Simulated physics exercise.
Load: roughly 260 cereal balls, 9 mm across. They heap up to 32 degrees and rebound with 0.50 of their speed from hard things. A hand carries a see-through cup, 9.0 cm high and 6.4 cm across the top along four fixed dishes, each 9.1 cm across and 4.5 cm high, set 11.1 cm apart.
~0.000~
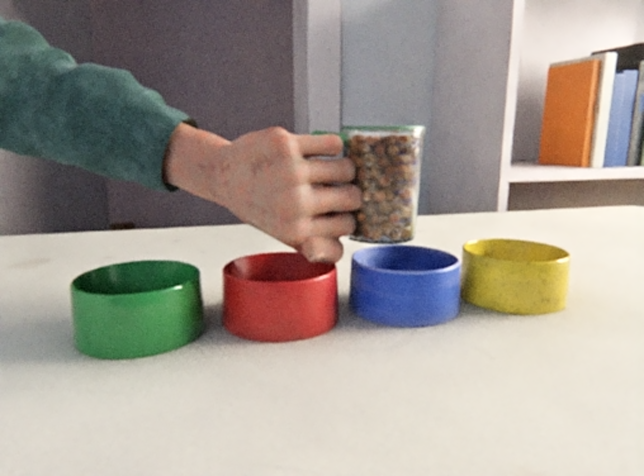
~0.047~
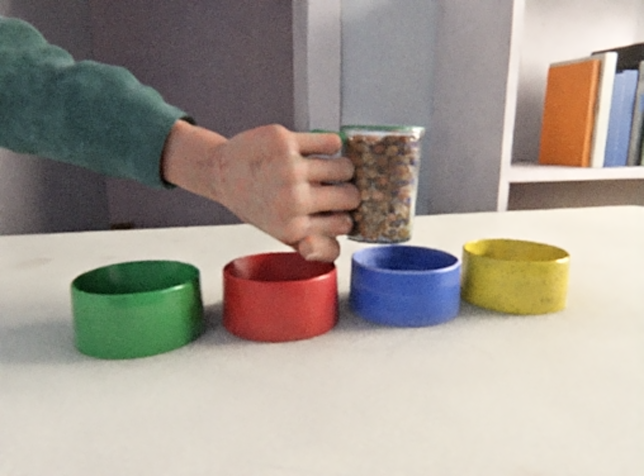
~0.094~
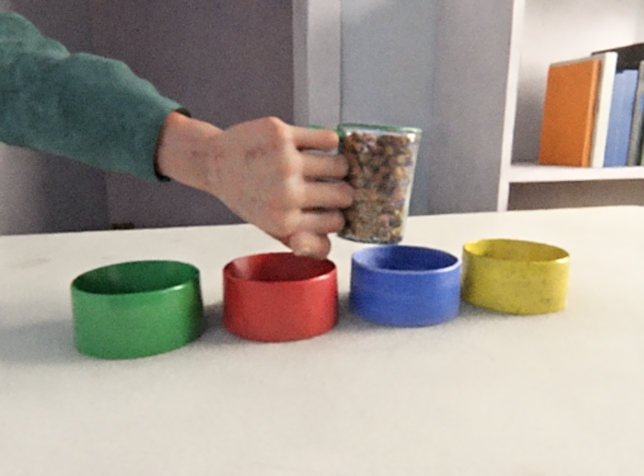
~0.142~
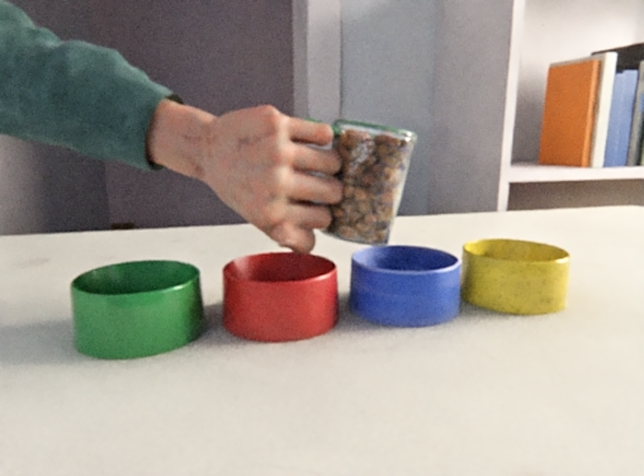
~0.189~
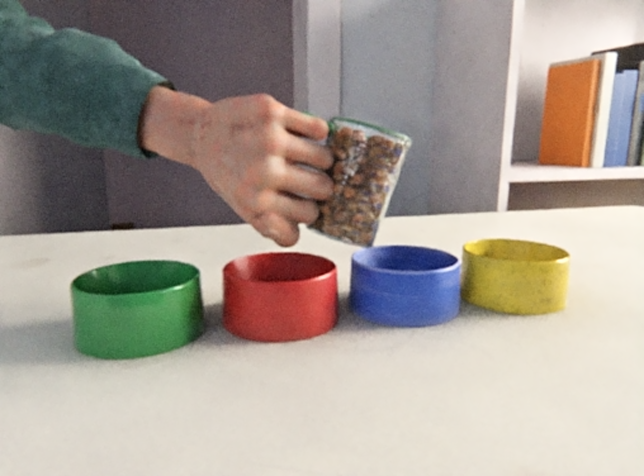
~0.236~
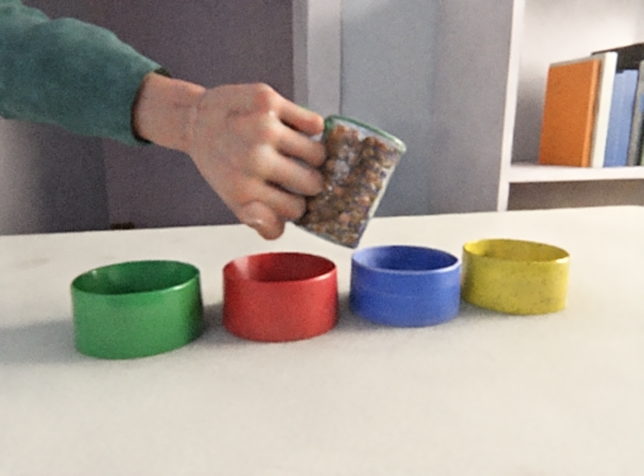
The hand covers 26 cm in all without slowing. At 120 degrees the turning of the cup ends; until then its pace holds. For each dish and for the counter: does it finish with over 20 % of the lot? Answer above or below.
Red dish: Above; blue dish: Below; green dish: Above; yellow dish: Below; on the counter: Above.
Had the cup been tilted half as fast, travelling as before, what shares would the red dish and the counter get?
Red 0; counter 0.
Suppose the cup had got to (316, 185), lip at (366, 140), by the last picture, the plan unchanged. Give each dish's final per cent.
Red 0; blue 0; green 100; yellow 0.
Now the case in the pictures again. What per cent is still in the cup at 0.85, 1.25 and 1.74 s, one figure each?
About 90, 15, 0.
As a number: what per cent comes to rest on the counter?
About 30 per cent.
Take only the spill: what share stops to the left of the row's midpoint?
About 100 per cent.
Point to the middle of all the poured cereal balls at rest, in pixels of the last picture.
Near (223, 311).
After 0.85 s, tilt 104 degrees; cup holds 90 %, red 10 %.
After 1.25 s, tilt 120 degrees; cup holds 15 %, red 40 %, green 15 %.
Then, at 1.74 s, tilt 120 degrees; cup holds 0 %, red 40 %, green 30 %.
By 2.0 s all is still; red 40 %, blue 0 %, green 30 %, yellow 0 %, counter 30 %.
